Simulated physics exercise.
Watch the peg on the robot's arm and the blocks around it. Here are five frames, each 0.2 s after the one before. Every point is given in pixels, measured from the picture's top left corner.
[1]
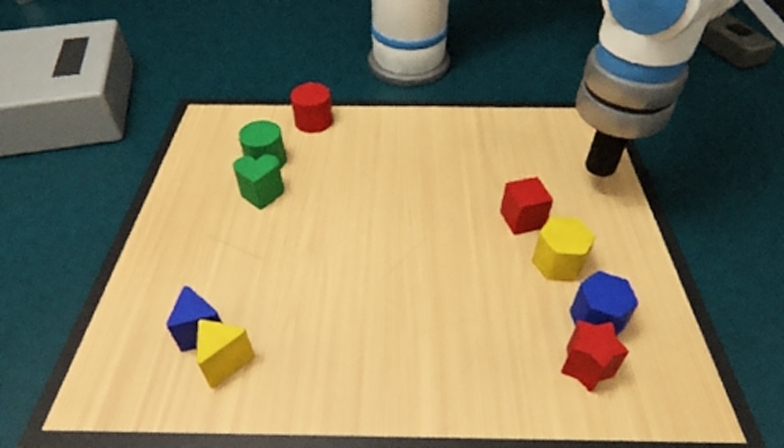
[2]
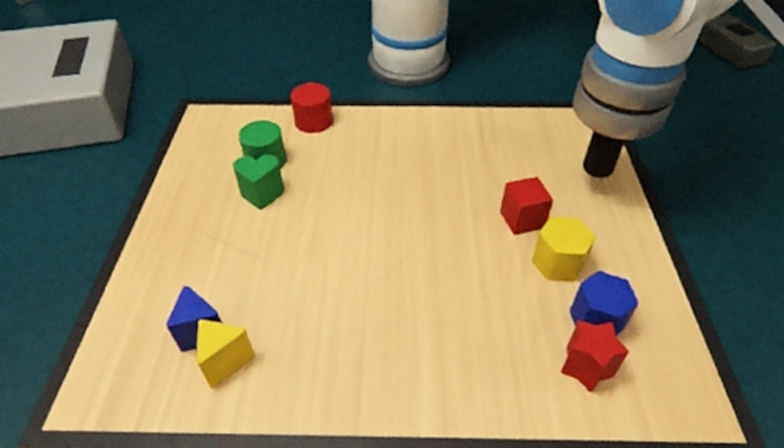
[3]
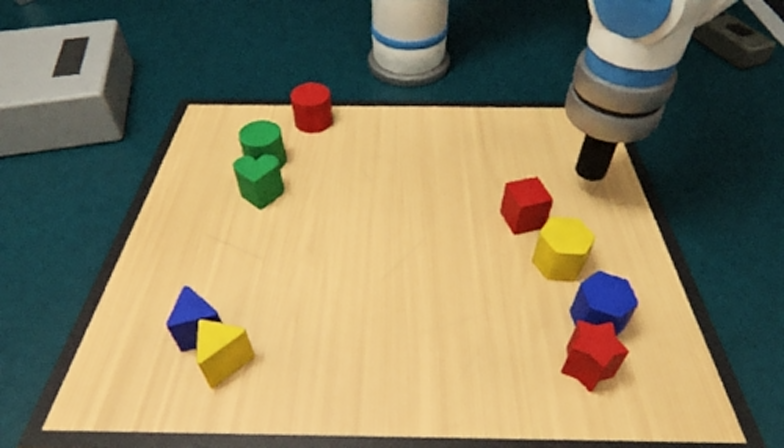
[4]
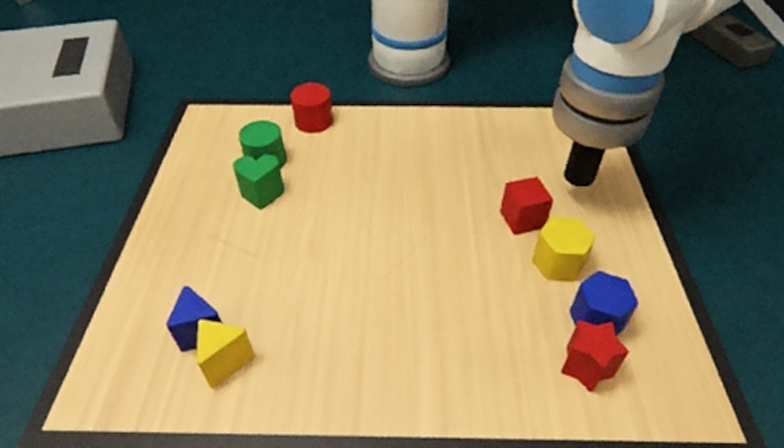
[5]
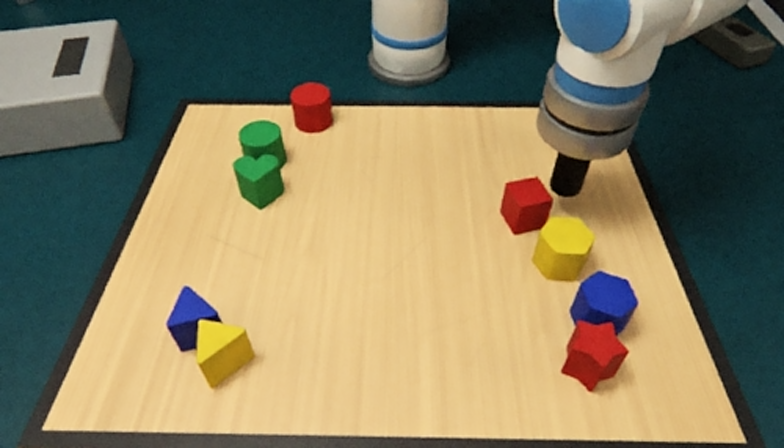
Robot arm with a black peg moving slightly left and down over a wooden board, the red, yellow, blue and green blocks staying still.
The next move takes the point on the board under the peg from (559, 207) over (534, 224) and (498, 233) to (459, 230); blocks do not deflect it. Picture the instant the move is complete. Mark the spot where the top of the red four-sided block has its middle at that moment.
Most likely (429, 209).
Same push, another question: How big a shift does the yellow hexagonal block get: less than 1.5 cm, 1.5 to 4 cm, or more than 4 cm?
Short, under 1.5 cm.
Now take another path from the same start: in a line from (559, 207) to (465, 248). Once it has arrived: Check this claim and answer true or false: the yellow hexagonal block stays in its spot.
That statement is accurate.
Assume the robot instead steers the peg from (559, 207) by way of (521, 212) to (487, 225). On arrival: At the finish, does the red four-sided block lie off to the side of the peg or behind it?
That would be a no.
What follows on the original path. One third of the way, peg (538, 206); red four-sided block (506, 199), turned 20° clockwise.
Two thirds of the way, peg (500, 215); red four-sided block (467, 206), turned 25° clockwise.
At the end, peg (461, 212); red four-sided block (429, 209); yellow hexagonal block in place.
